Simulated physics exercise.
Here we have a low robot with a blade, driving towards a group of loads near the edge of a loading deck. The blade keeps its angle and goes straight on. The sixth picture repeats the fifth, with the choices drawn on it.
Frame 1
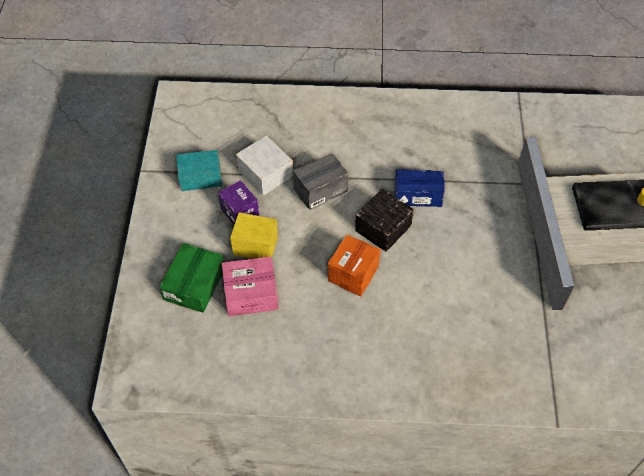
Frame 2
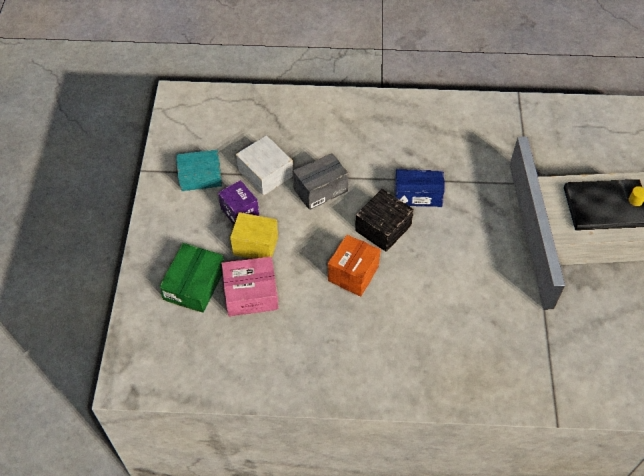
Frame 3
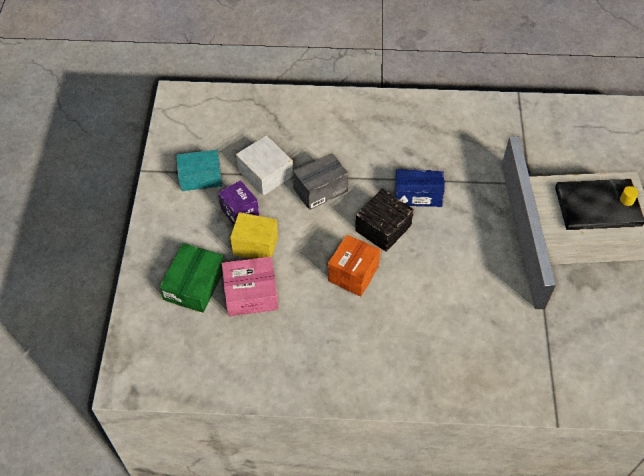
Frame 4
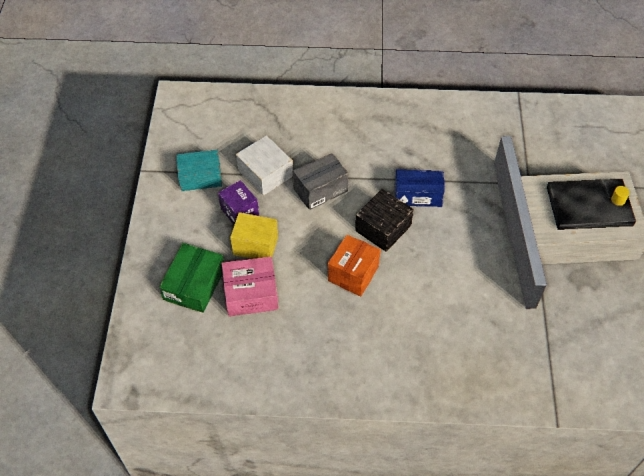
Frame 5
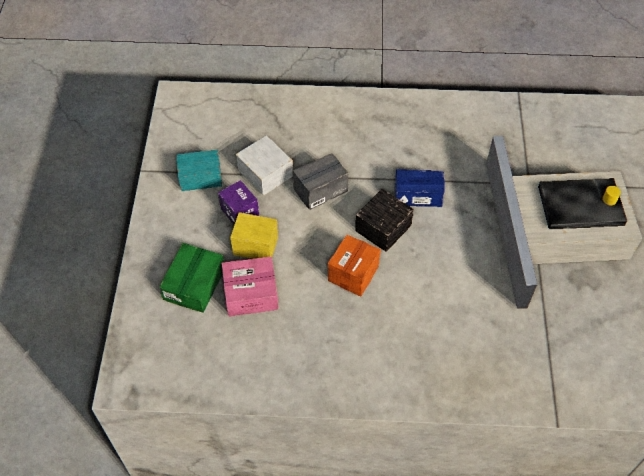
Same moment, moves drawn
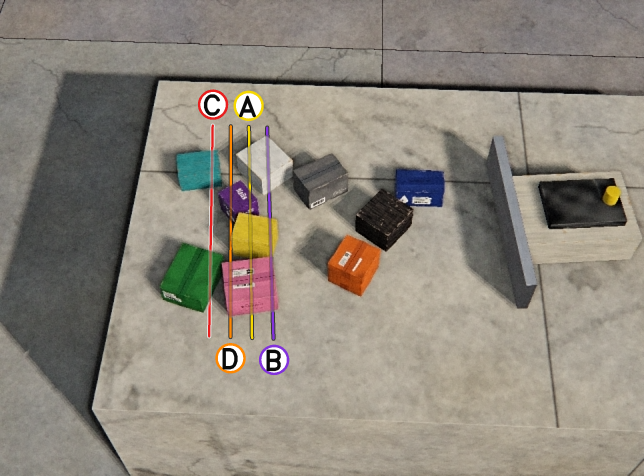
A low robot with an upright grey blade crept slowly left across the pale stone deck toward a scattered group of ten colourful boxes, which all sat still, with a gap remaining between them.
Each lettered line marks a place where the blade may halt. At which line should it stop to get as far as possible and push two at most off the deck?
C is the last line within the limit.
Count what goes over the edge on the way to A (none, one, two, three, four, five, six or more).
The count is none.
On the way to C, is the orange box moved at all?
By then, yes.
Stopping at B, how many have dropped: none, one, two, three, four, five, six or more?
By then, none.
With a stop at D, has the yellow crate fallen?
No.
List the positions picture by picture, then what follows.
Robot (611, 204); orange box (354, 265); grey parcel (321, 181), in the first frame.
Robot (602, 204); yellow crate (255, 237), in the second frame.
Robot (594, 204); black crate (384, 220), in the third frame.
Robot (585, 203); pink parcel (250, 286), in the fourth frame.
Robot (577, 203); purple box (239, 205); green parcel (193, 278); orange box (354, 265), in the fifth frame.
On the copy, A at (250, 224); B at (270, 224); C at (211, 222); D at (231, 223).
On C. First, robot (467, 199); grey parcel (316, 181); blue parcel (368, 188).
Then, robot (358, 196); turquoise crate (187, 169); green parcel (181, 278).
Finally, robot (274, 193); purple box over the edge; green parcel over the edge; two fallen.
By contrast, A is within the limit but short; B is within the limit but short; D is within the limit but short.
